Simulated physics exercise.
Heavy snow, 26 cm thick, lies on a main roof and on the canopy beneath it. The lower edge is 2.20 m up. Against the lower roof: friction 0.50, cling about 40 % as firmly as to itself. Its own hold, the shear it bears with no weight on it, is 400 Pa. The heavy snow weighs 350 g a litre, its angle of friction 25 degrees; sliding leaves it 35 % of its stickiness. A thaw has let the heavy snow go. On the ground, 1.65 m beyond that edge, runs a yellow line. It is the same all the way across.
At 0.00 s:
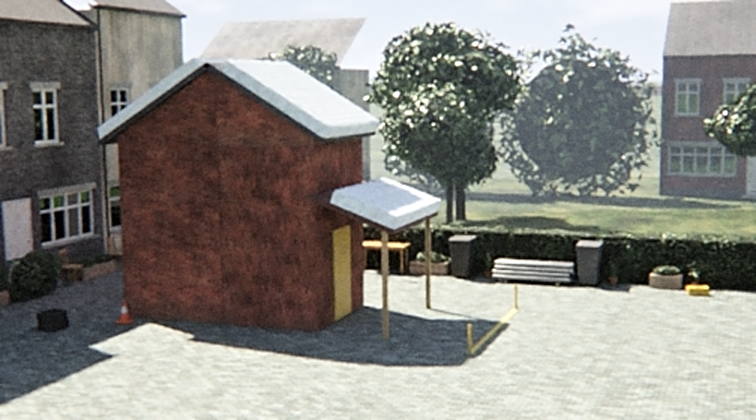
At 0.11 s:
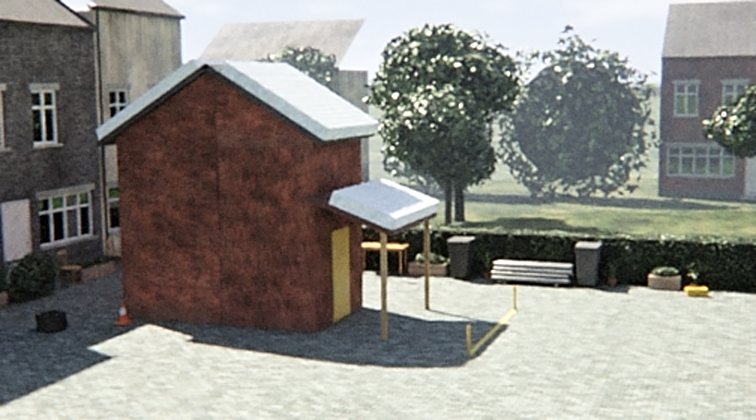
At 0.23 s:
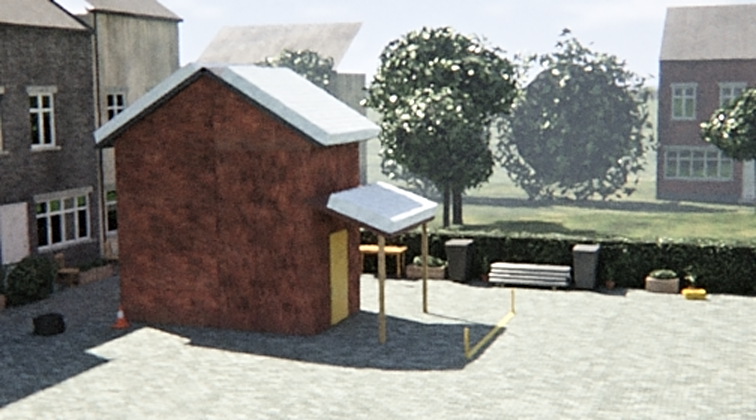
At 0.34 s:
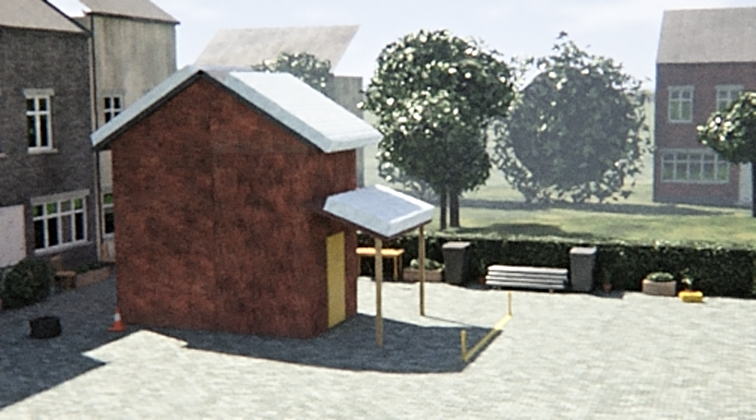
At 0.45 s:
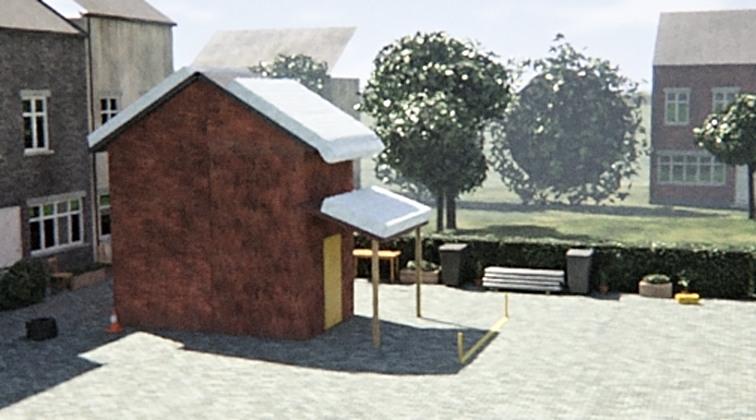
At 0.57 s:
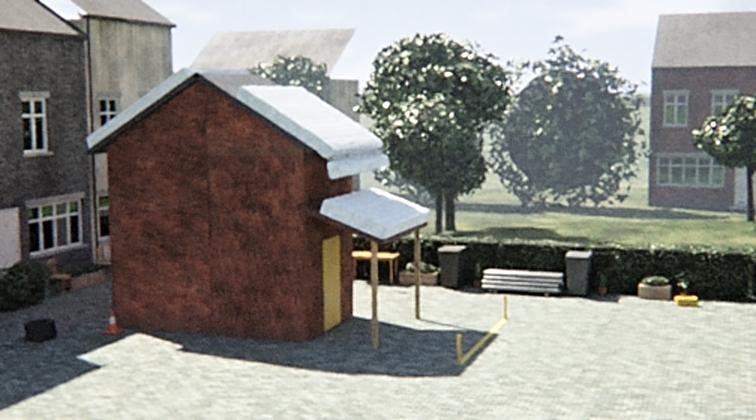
A sheet of snow on the main roof of a small red building slides slowly down the right-hand slope, pushing out past the eave above the snow-covered canopy, its overhanging edge cracking and sagging while the canopy's snow stays put.
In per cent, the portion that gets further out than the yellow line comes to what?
About 44 %.
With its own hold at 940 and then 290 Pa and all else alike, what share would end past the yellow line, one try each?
In that order: 40 %, 45 %.
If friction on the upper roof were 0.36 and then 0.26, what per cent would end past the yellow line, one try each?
In turn about 40 %, 40 %.
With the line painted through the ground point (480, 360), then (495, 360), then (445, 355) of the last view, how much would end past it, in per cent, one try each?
In that order: 40 %, 35 %, 55 %.
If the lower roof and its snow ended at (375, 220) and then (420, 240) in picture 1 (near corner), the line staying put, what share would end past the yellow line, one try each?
In that order: 35 %, 50 %.
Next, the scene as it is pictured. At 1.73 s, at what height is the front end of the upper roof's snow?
Some 0.0 m.
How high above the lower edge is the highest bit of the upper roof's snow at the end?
Some 0.7 m.
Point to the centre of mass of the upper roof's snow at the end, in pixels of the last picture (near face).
Near (510, 339).
After 1.10 s, none is below the lower edge and 0 % is past the line.
After 1.73 s, 69 % is below the lower edge and 19 % is past the line.
After 2.37 s, 69 % is below the lower edge and 44 % is past the line.
After 3.00 s, 69 % is below the lower edge and 44 % is past the line.
After 3.10 s, 69 % is below the lower edge and 44 % is past the line.
